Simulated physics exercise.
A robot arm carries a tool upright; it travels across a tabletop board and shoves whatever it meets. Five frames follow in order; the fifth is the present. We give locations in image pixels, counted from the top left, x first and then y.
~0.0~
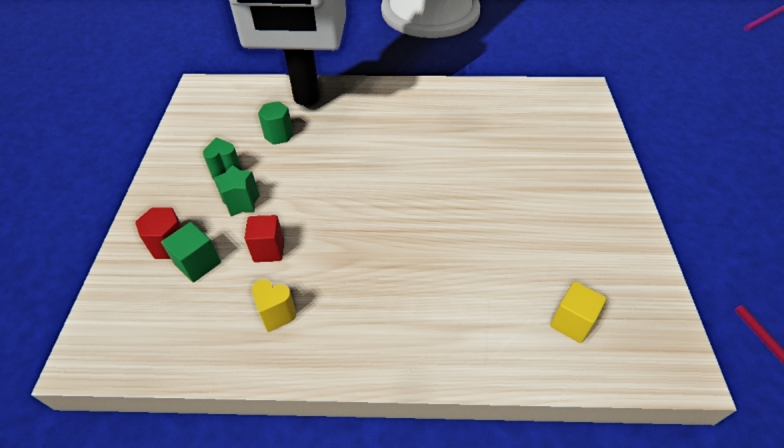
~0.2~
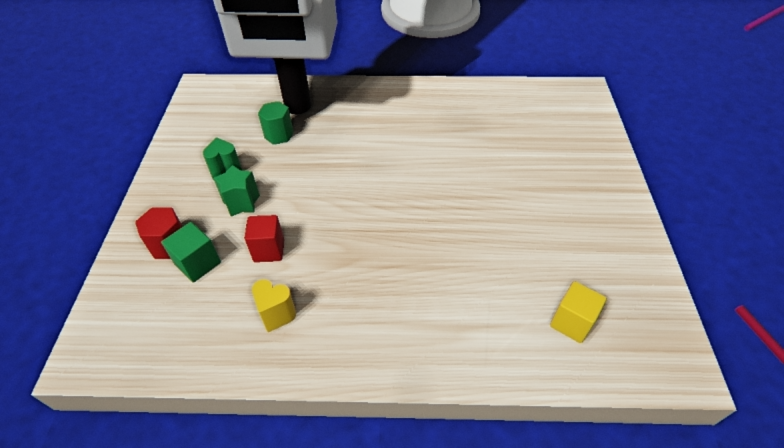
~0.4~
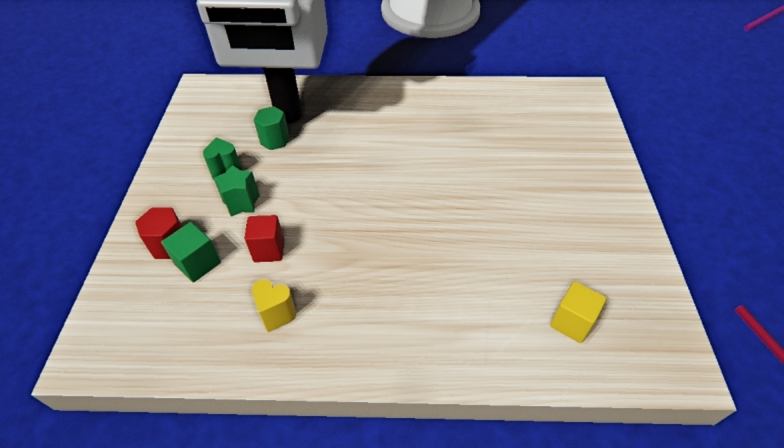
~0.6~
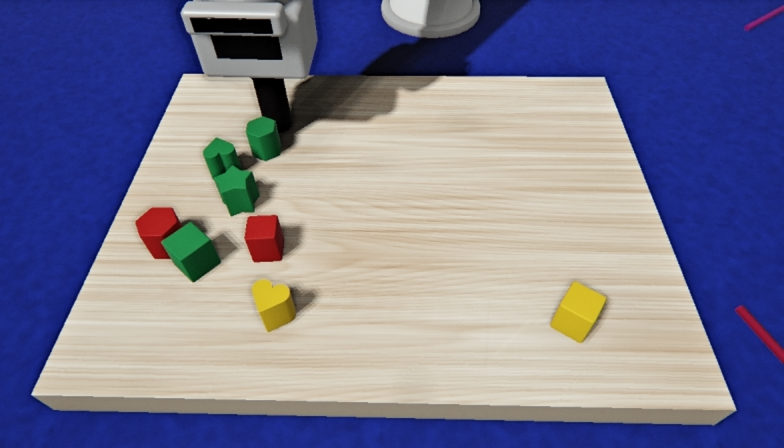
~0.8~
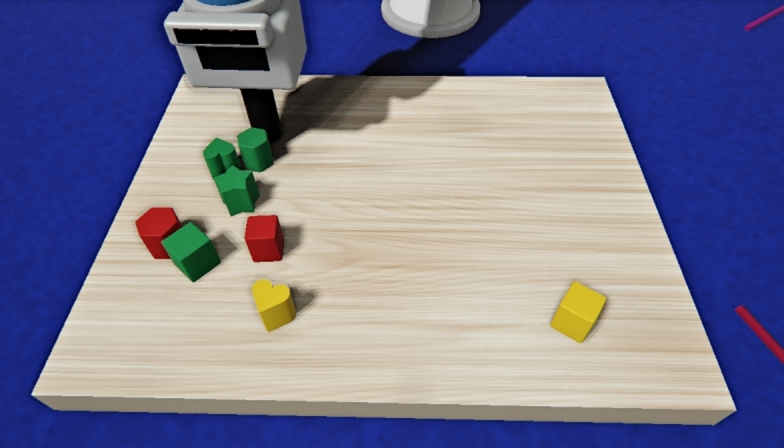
In this clip, a robotic arm with a black tool moves down and left over a wooden board of red, green and yellow blocks, pushing a green hexagonal block a short way toward the green heart-shaped and star blocks.
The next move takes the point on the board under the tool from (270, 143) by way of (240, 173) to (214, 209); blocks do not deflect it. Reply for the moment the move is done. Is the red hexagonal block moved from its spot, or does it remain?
By the last moment, the red hexagonal block will still be in its place.
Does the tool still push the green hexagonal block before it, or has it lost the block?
Still in front.
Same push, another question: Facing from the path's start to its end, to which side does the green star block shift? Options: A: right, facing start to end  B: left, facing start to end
(B)
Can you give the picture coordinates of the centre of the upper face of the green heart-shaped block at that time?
(186, 167)
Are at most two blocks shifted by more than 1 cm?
In short: No.
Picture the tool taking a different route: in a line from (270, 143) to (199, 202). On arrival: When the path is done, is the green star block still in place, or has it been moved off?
It will be nudged away from its spot.
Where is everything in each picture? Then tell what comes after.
Tool's lower end (307, 98); red hexagonal block (156, 221); green heart-shaped block (218, 148); green star block (233, 178); green hexagonal block (273, 110), in the first frame.
Tool (298, 106); blocks still, in the second frame.
Tool (289, 115); green hexagonal block (269, 115), in the third frame.
Tool (279, 125); green hexagonal block (260, 126), in the fourth frame.
Tool (268, 135); red hexagonal block (156, 221); green heart-shaped block (218, 148); green star block (233, 178); green hexagonal block (252, 137), in the fifth frame.
The first path, step by step. One third of the way, tool (248, 155); green heart-shaped block (208, 155), turned 70° clockwise; green star block (231, 183), turned 15° anticlockwise; green hexagonal block (234, 159), turned 15° anticlockwise.
Two thirds of the way, tool (227, 176); green heart-shaped block (191, 163); green star block (227, 202), turned 60° anticlockwise; green hexagonal block (214, 183), turned 20° anticlockwise.
At the end, tool (211, 201); red hexagonal block still; green heart-shaped block (186, 167), turned 170° clockwise; green star block (228, 218), turned 95° anticlockwise; green hexagonal block (199, 210), turned 30° anticlockwise.
